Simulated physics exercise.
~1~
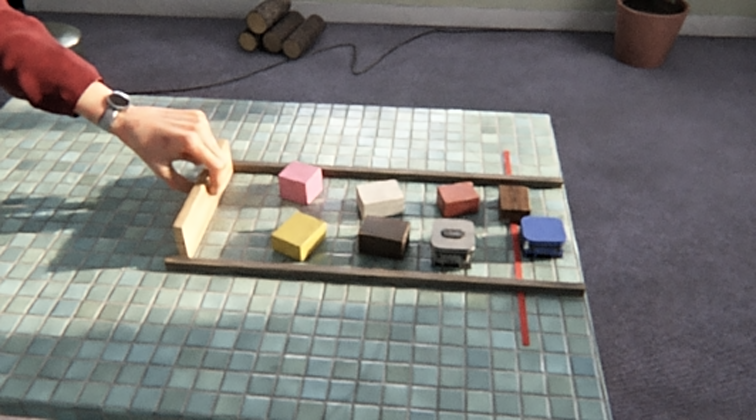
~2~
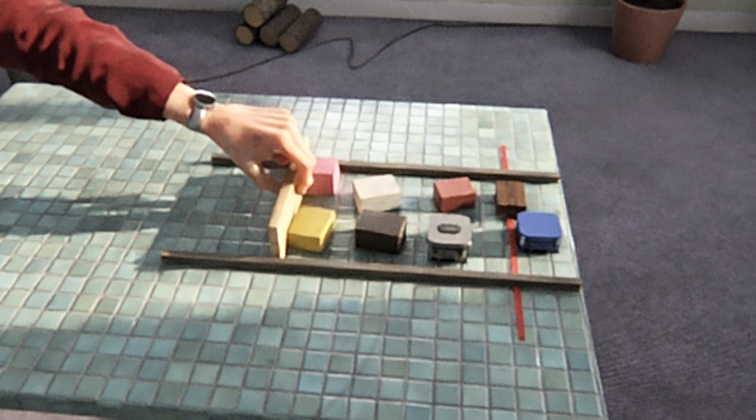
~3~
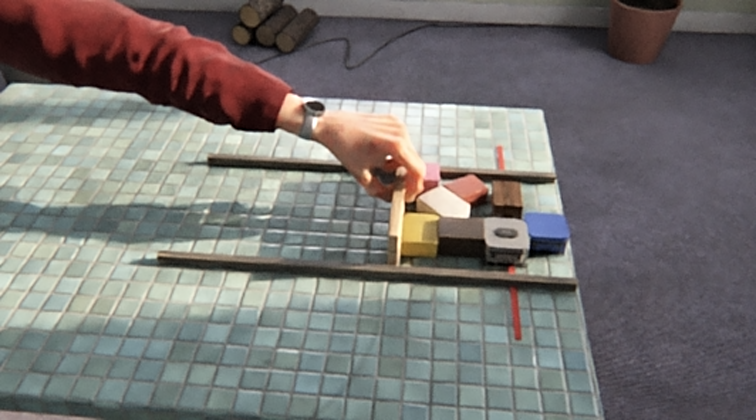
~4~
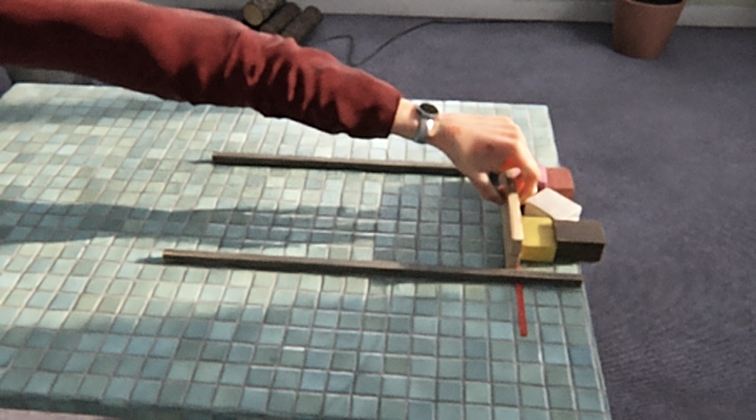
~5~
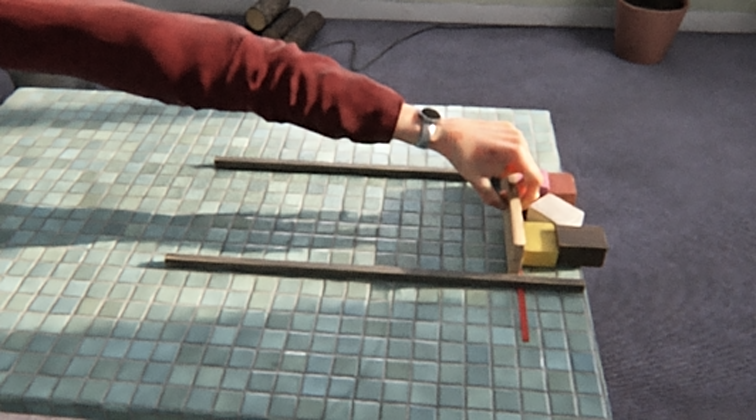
Hand pushing small blocks rightward across a tiled table with an upright board, several going over the edge, others left bunched there.
